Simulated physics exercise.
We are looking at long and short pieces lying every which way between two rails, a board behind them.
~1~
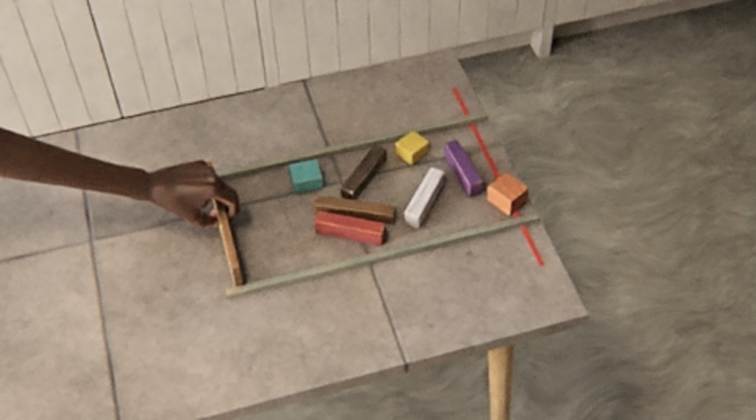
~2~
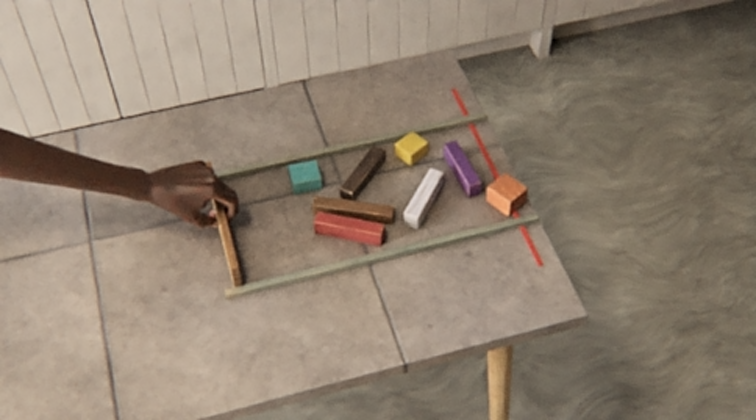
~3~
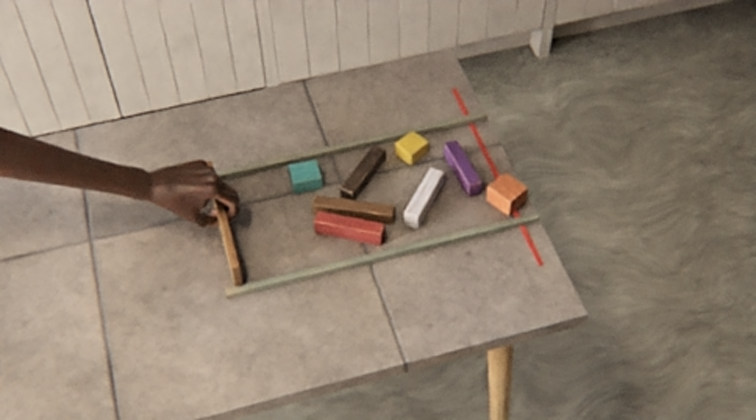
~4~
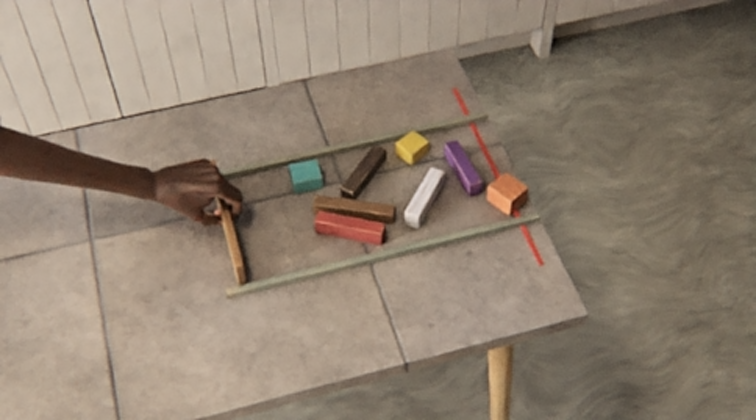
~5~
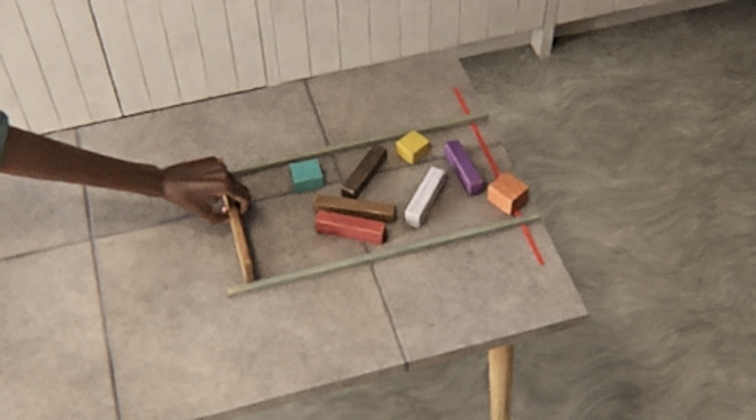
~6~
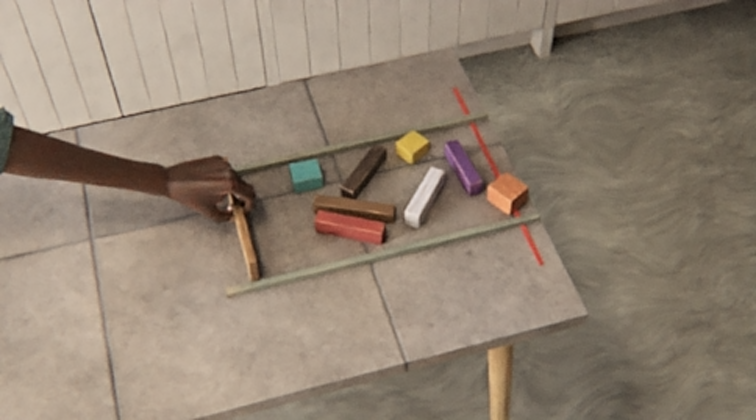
A hand gripping a wooden board at the left end of two rails holds it nearly still at first, then slides it slightly to the right. The long and short coloured blocks scattered between the rails, with red tape beyond them, stay where they are, and the board has not touched any.
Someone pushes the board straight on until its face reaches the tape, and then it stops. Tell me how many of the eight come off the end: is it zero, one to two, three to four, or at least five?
The number going over the edge will be five or higher.
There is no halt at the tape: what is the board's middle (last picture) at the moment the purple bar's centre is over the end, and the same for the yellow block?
For the purple bar, about (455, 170); for the yellow block, about (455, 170).
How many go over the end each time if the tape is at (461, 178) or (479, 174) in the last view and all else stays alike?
Per try: 3; 4.
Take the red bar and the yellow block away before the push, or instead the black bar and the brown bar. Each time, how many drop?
4, then 4.
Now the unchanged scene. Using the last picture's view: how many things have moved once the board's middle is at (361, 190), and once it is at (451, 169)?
One spot: 6. Other spot: 8.
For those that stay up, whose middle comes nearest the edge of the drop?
Brown bar.
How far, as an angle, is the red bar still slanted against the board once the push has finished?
Angle: Around 0°.
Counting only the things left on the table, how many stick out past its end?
It comes to 2.
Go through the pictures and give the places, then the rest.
The first frame shows orange block (508, 194); purple bar (463, 168); yellow block (412, 148); board (223, 223); tape (495, 170).
The second frame shows purple bar (462, 169); white stick (424, 198).
The third frame shows yellow block (412, 148); turquoise block (305, 177).
The fourth frame shows orange block (508, 194); brown bar (354, 209).
The fifth frame shows purple bar (464, 167); black bar (365, 172).
The sixth frame shows orange block (508, 193); purple bar (463, 168); yellow block (413, 147); board (239, 218); tape (495, 170).
Soon after, none off yet; orange block at rest near (508, 193); purple bar at rest near (463, 168); yellow block at rest near (413, 147).
After that, none off yet; orange block at rest near (508, 193); purple bar displaced a little near (477, 164); yellow block displaced well along near (457, 134).
In the end, the number that fall off is five or more; gone, black bar, white stick, yellow block, purple bar and orange block.
